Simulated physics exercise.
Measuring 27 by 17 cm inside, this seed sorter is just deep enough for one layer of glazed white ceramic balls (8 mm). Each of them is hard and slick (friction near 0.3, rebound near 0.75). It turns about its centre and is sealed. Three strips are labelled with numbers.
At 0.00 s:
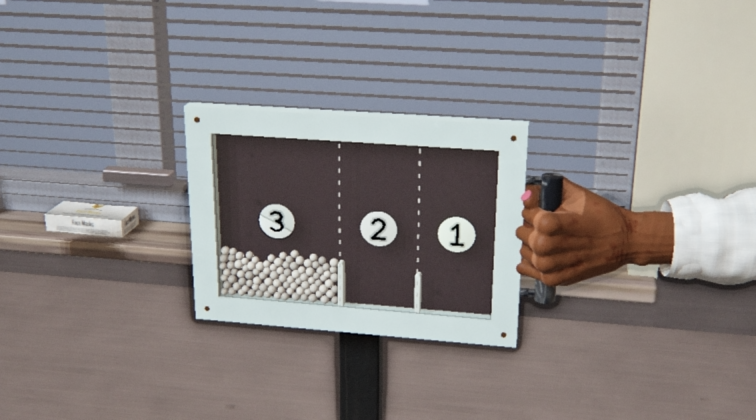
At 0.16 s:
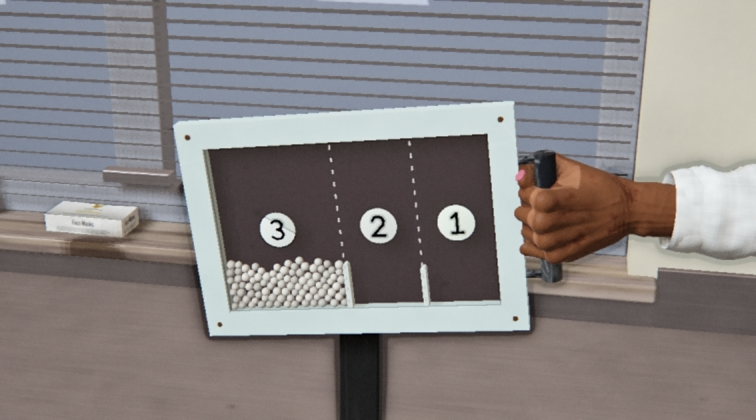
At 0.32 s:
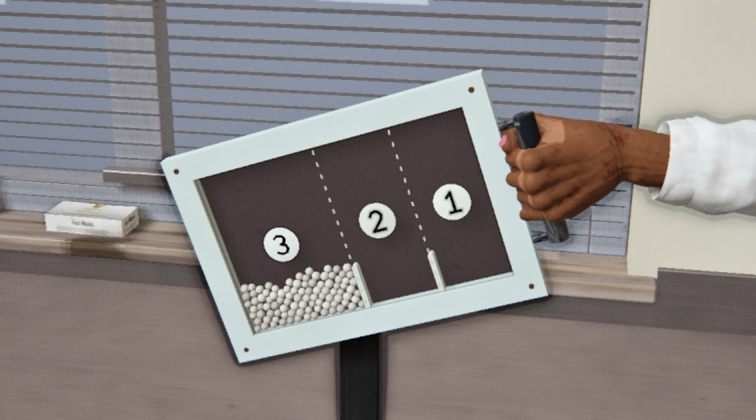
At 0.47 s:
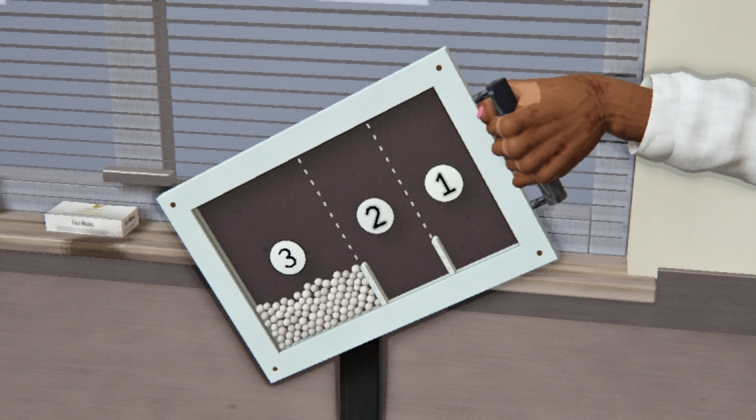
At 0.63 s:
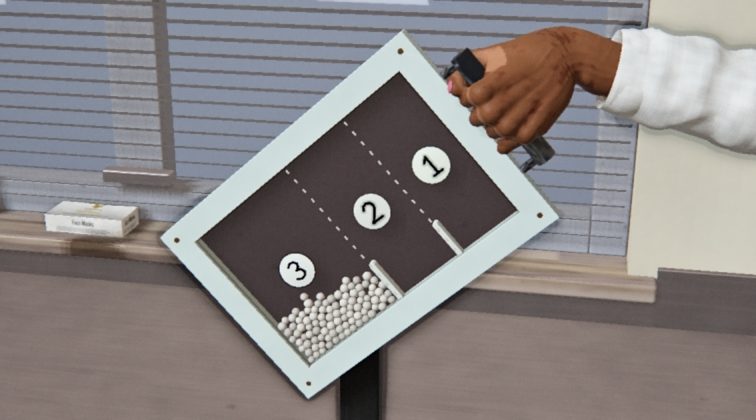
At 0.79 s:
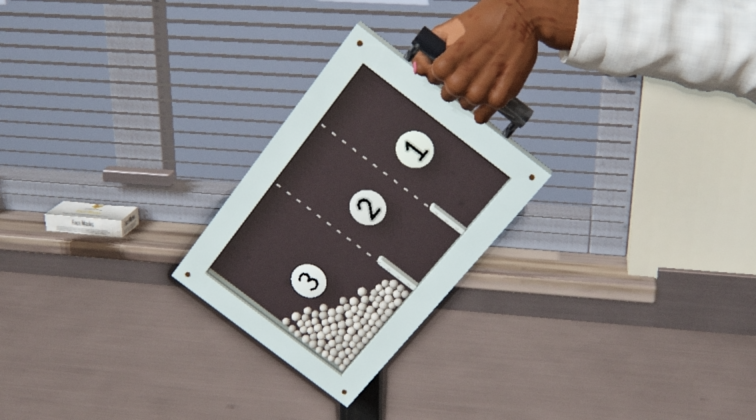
The clip shows a hand turning a framed tray with three numbered sections steadily anticlockwise by its right-side handle, from level to steeply tilted, while the small white balls in section three shift and bank into its lowest corner.
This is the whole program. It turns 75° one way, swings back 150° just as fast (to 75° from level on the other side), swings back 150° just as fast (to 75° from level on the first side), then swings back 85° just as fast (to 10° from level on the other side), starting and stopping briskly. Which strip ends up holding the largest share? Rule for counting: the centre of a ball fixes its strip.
The one marked 3.
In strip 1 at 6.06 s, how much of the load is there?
About 25 % of the load.
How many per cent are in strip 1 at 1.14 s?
0 percent.
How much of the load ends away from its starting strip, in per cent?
Around 45 per cent, give or take.
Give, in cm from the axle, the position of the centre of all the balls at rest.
Some 3 cm left and 7 cm below.
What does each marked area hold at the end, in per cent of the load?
In per cent: Strip 1 holds 25, strip 2 holds 20, strip 3 holds 55.
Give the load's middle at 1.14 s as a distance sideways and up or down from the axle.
Right by about 3 cm and below by about 11 cm.
After 1.14 s, it stands 75° anticlockwise; the balls' middle is 3 cm right of and 11 cm below the centre; no. 3, 100 %.
After 6.06 s, it stands 32° anticlockwise; the balls' middle is in line with and 7 cm below the centre; no. 1, 25 %, no. 2, 20 %, no. 3, 55 %.
After 6.69 s, it stands 10° clockwise; the balls' middle is 4 cm left of and 7 cm below the centre; no. 1, 25 %, no. 2, 20 %, no. 3, 55 %.
At rest by 7.4 s, it stands 10° clockwise; no. 1, 25 %, no. 2, 20 %, no. 3, 55 %.
